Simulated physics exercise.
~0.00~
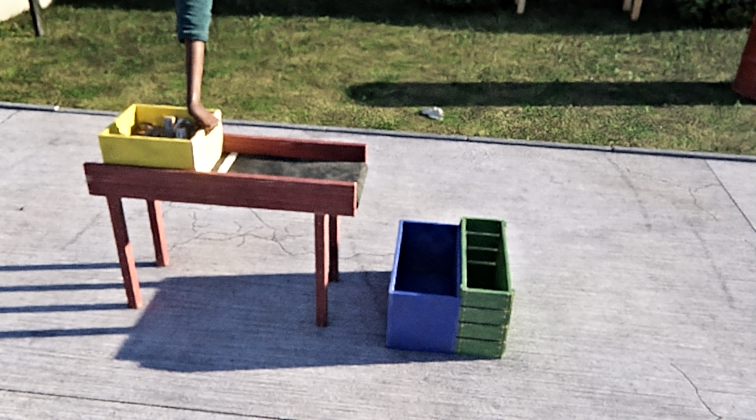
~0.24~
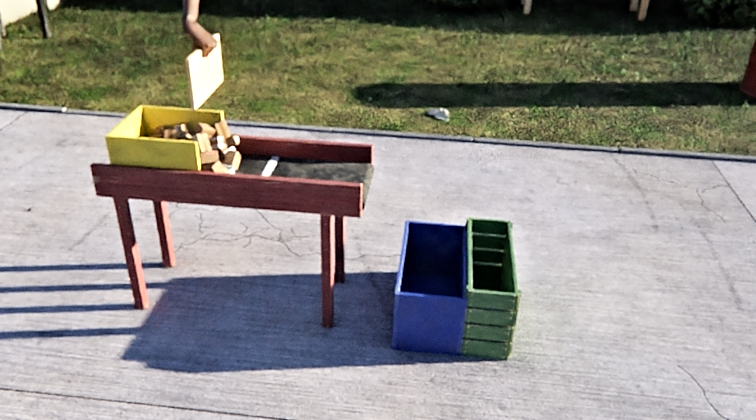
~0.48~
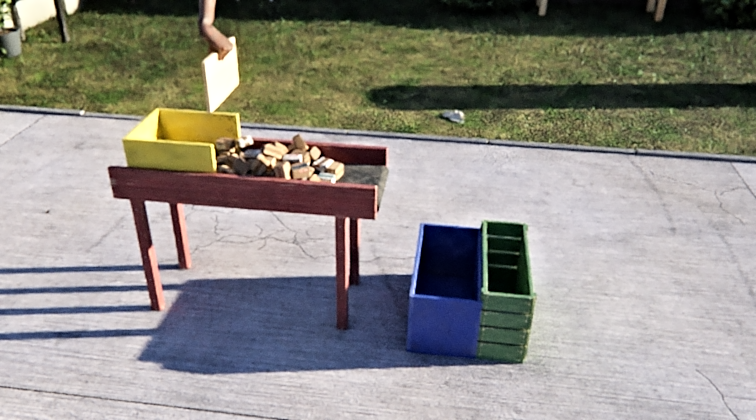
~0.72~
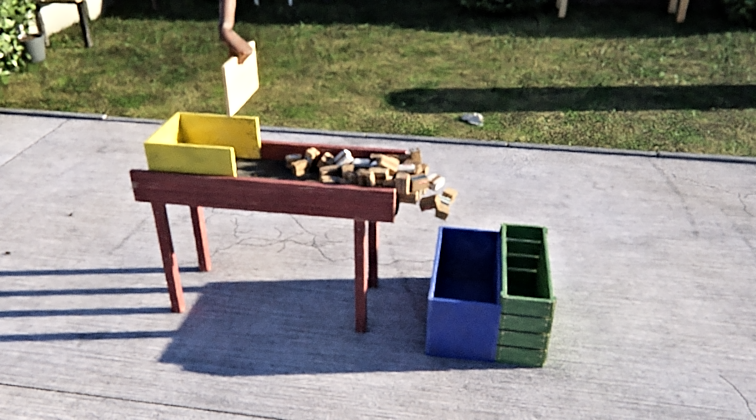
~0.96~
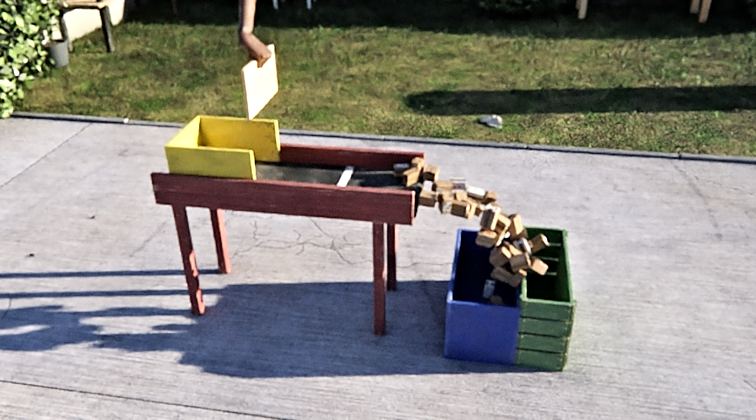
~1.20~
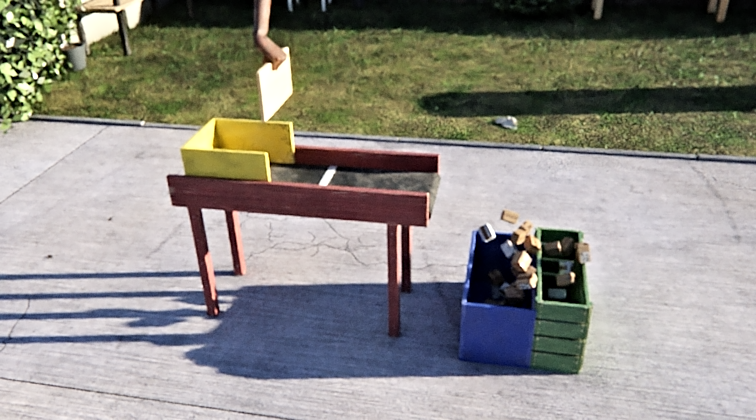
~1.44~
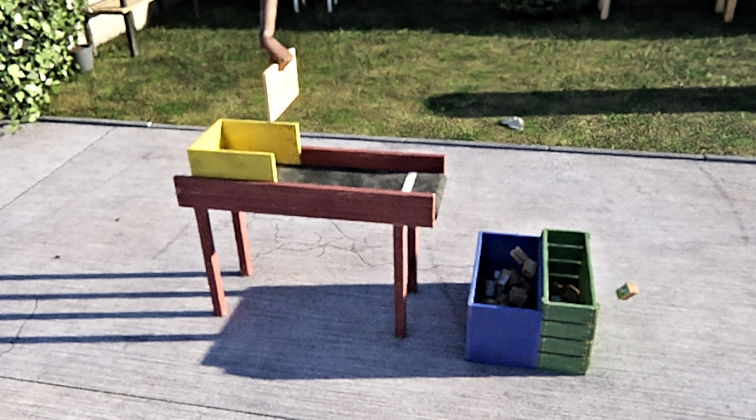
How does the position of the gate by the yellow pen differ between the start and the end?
At the start the gate stands down at the right end of the yellow pen. At the end a hand is holding it up in the air, above the pen and the belt.
